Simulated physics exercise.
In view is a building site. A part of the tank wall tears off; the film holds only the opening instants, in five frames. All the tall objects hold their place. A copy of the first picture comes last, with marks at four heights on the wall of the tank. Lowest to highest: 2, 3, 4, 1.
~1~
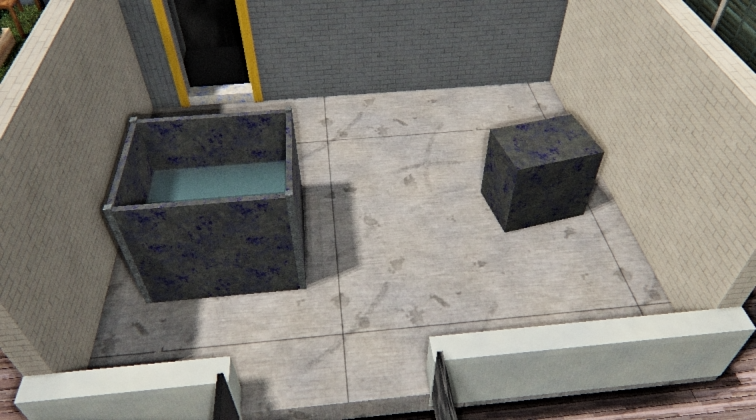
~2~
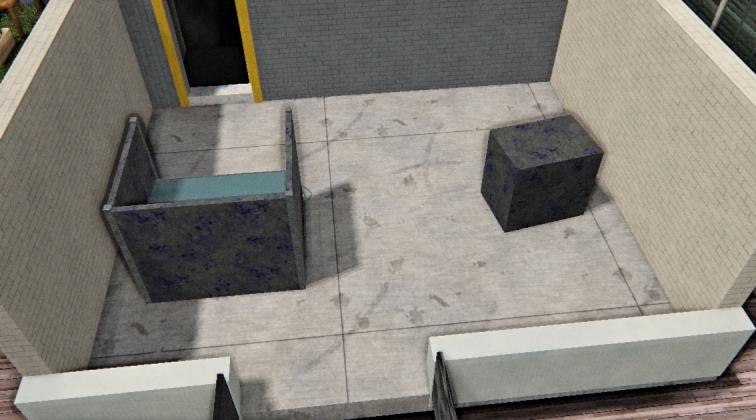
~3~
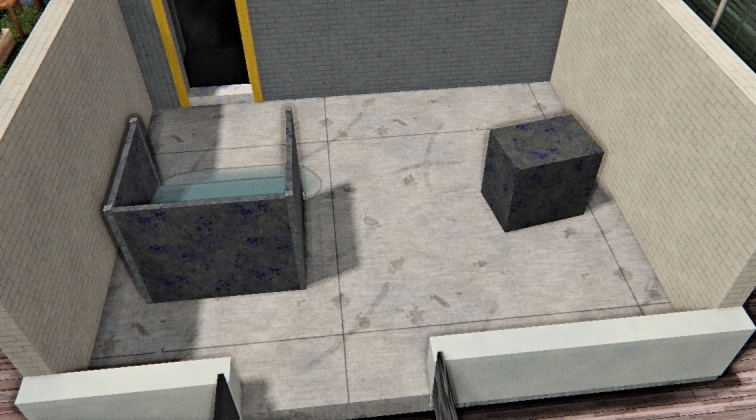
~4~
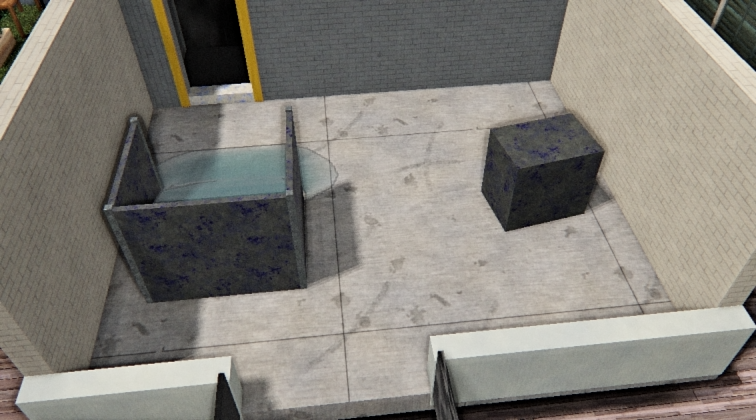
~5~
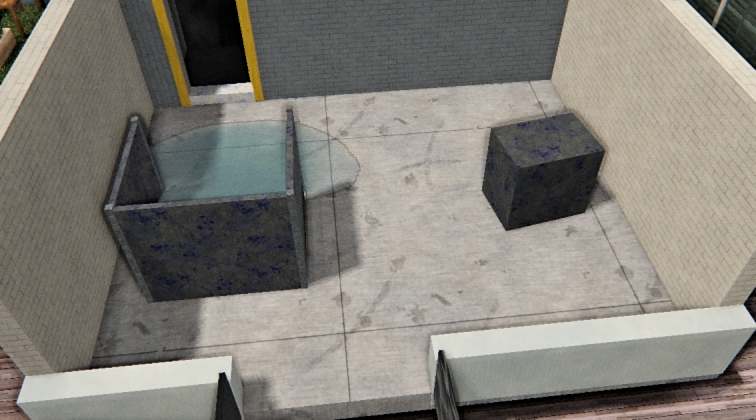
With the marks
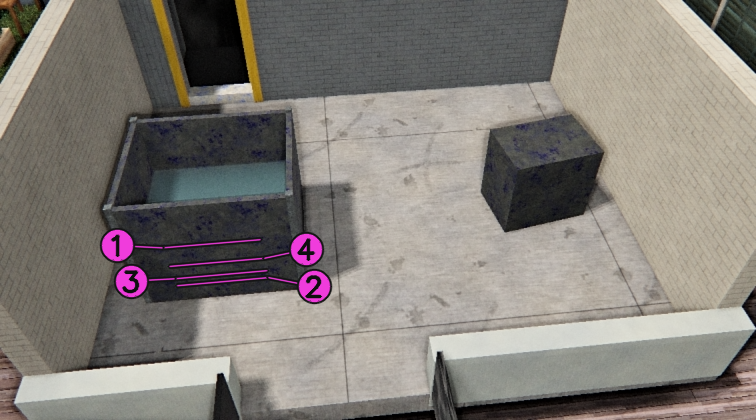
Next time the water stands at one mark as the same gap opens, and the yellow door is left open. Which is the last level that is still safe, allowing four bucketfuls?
3 will do.
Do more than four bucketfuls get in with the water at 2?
No, not at all.
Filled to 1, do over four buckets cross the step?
Yes.
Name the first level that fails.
Level 4.
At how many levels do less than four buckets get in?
Two.
On the marked copy, 1 at (211, 243); 2 at (223, 281); 3 at (221, 274); 4 at (217, 262); from the bottom up 2, 3, 4, 1.
With 1, dozens of bucketfuls pour in.
With 2, nothing gets over.
With 3, a bucket or two gets in.
With 4, about 9 bucketfuls get in.
